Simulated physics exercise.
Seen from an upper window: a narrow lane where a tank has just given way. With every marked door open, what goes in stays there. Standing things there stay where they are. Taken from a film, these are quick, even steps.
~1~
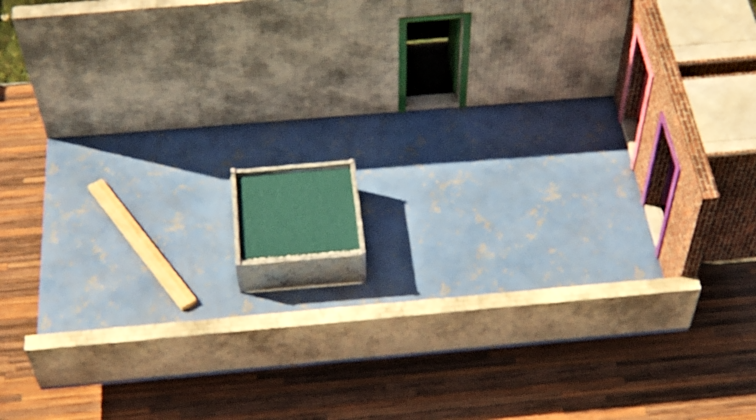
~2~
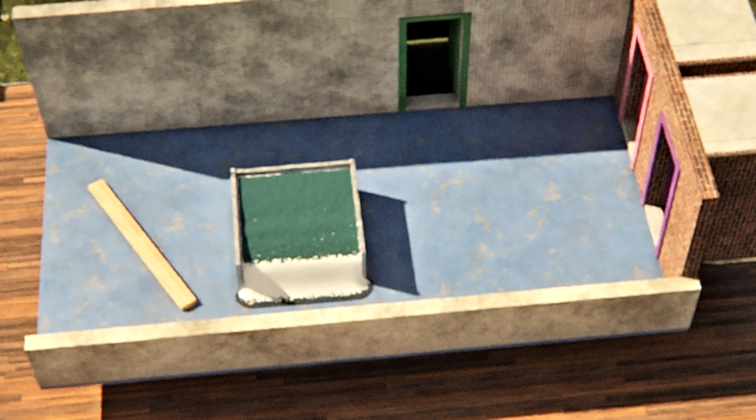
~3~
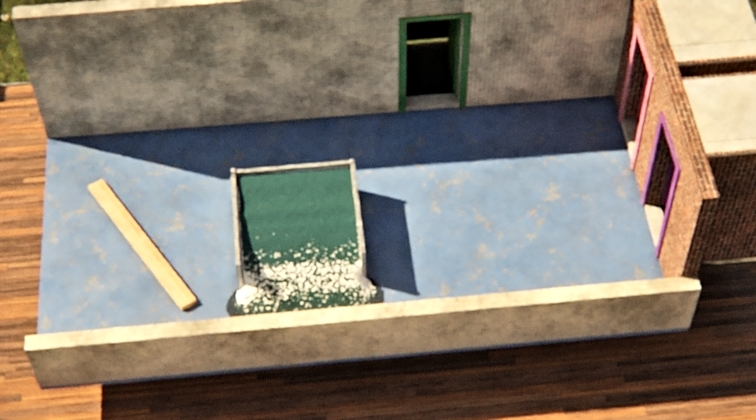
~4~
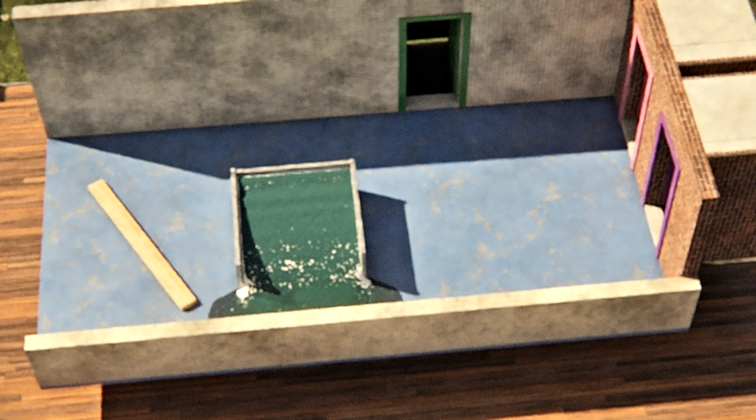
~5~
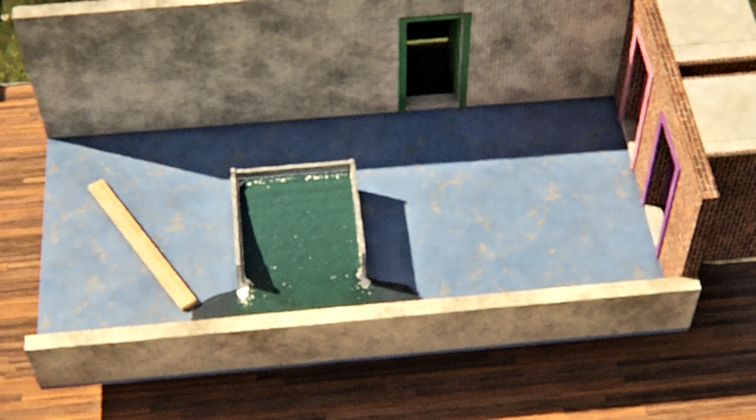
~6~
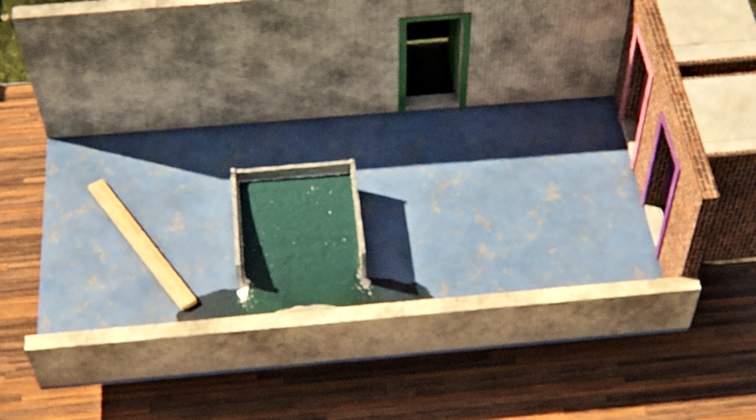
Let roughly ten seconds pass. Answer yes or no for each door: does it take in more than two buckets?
Purple door: Yes; green door: No; pink door: No.
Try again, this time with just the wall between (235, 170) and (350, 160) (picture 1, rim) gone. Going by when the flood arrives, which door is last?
The one in purple.
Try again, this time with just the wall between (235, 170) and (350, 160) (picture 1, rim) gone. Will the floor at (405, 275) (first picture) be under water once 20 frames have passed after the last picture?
It would be parched.
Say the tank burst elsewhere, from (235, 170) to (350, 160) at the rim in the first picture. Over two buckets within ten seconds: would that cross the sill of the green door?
Here the green door remains short.
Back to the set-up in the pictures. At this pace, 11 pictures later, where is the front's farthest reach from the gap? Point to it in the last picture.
The farthest wet spot is near (657, 308).
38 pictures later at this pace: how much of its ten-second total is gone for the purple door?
About 90 per cent.
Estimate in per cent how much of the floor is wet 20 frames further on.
Close to 55 %.
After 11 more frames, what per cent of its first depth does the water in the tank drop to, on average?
My figure is about 30 in a hundred.
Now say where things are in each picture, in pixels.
In the first frame, still water in the water tank at (297, 215).
In the second frame, the front is at (369, 283), out from the gap at (302, 277).
In the third frame, water pours out at (302, 278) and has run to (376, 302).
In the fourth frame, water pours out at (302, 278) and has run to a hidden place.
In the fifth frame, the front is at a hidden place, out from the gap at (303, 279).
In the sixth frame, water pours out at (303, 279) and has run to a hidden place.
A moment on, water covers 15 % of the floor; the purple door not reached, the green door not reached, the pink door not reached.
Next, water covers 35 % of the floor; the purple door not reached, the green door not reached, the pink door not reached.
Then, water covers 55 % of the floor; the purple door over two buckets in, the green door not reached, the pink door wet at the sill, nothing in.
Later, water covers 60 % of the floor; the purple door far over two buckets in, the green door wet at the sill, nothing in, the pink door wet at the sill, nothing in.
In the end, water covers 85 % of the floor; the purple door far over two buckets in, the green door wet at the sill, nothing in, the pink door wet at the sill, nothing in.
